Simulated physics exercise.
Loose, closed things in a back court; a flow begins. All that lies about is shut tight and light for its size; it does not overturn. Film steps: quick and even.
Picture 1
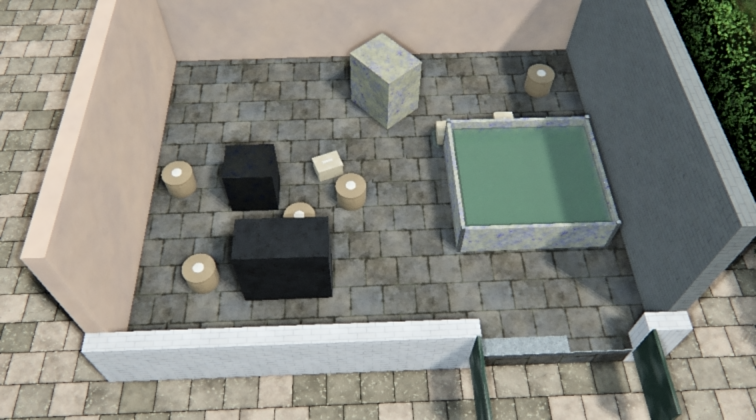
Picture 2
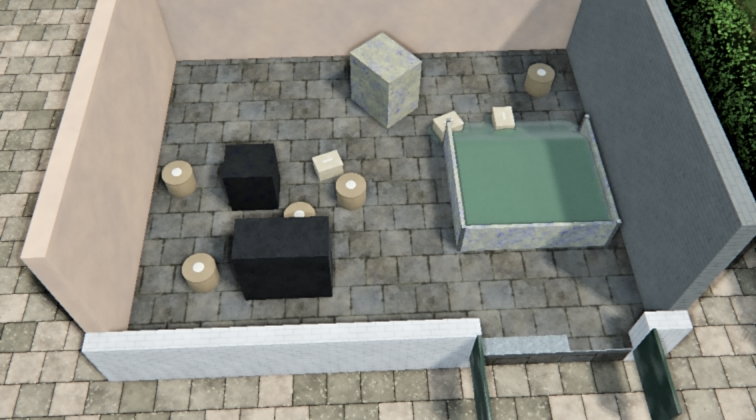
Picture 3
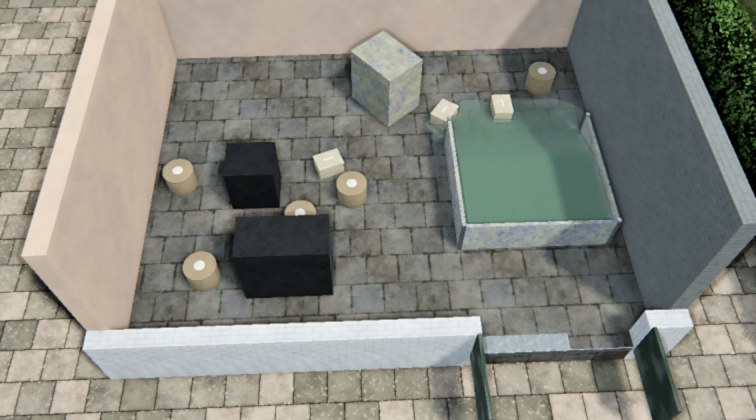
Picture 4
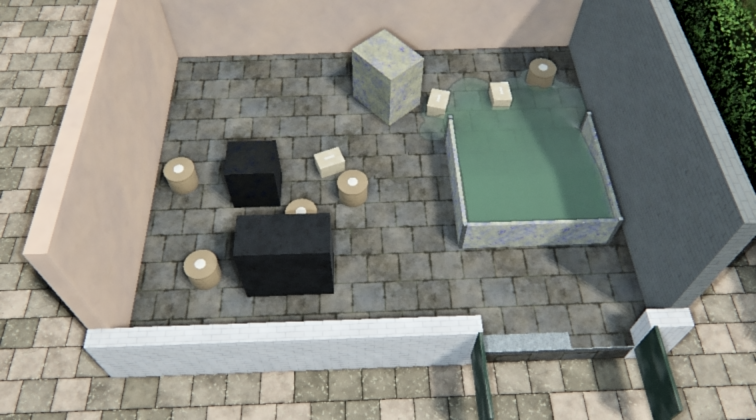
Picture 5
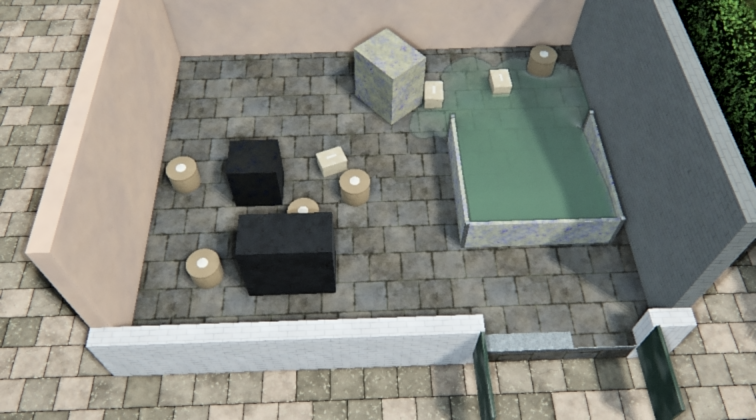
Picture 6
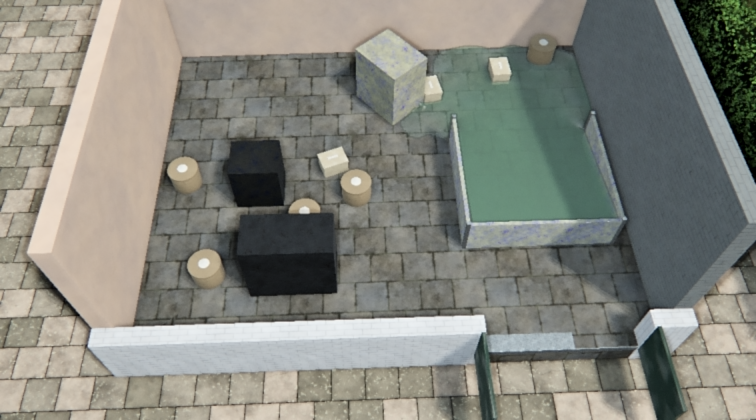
Green water spreads from an open-backed tank toward the back wall, pushing two pale boxes away.
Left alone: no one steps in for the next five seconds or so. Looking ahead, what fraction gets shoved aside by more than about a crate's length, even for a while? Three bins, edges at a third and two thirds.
The things swept well aside make up a third to two thirds.
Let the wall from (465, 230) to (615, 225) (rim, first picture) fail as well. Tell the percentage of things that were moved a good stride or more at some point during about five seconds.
Estimate: Some 0 per cent.
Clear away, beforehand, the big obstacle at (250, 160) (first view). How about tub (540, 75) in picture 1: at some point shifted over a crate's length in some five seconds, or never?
Outcome: Knocked well away.
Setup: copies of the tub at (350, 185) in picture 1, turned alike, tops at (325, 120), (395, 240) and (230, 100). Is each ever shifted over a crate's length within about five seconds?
One after the other: Less than that, not that far, pushed that far.
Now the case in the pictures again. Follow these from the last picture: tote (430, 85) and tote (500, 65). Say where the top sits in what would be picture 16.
First top about at (354, 69); second top about at (477, 42).
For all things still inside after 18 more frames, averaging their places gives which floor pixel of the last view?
Near (336, 160).
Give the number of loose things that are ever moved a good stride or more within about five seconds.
So, 4 of them.
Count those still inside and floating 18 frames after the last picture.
By my tally, 2.
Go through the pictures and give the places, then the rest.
A tote at (505, 121), on the bottom; a tote at (450, 128) rests on the ground; 0 of 8 have shifted, in the first frame.
A tote at (504, 116) rests on the ground, close to its start; a tote at (448, 121) rests on the ground, close to its start; 2 of 8 have shifted, in the second frame.
A tote at (503, 104) rests on the ground, a stride from its start; a tote at (445, 110) rests on the ground, a stride from its start; 2 of 8 have shifted, in the third frame.
A tote at (501, 91) rests on the ground, a stride from its start; a tote at (439, 99) rests on the ground, a stride from its start; 3 of 8 have shifted, in the fourth frame.
A tote at (501, 78) rests on the ground, a stride from its start; a tote at (434, 90), on the bottom, a stride from its start; 3 of 8 have shifted, in the fifth frame.
A tote at (500, 66) rests on the ground, a stride from its start; a tote at (431, 85), on the bottom, a stride from its start; 3 of 8 have shifted, in the sixth frame.
A moment on, 3 of 8 are well off their spots; 2 afloat.
Next, 2 of 8 are well off their spots; 2 afloat.
Later, 2 of 8 are well off their spots; 2 afloat.
In the end, 3 of 8 are well off their spots, and 4 have been at some point; 1 afloat.
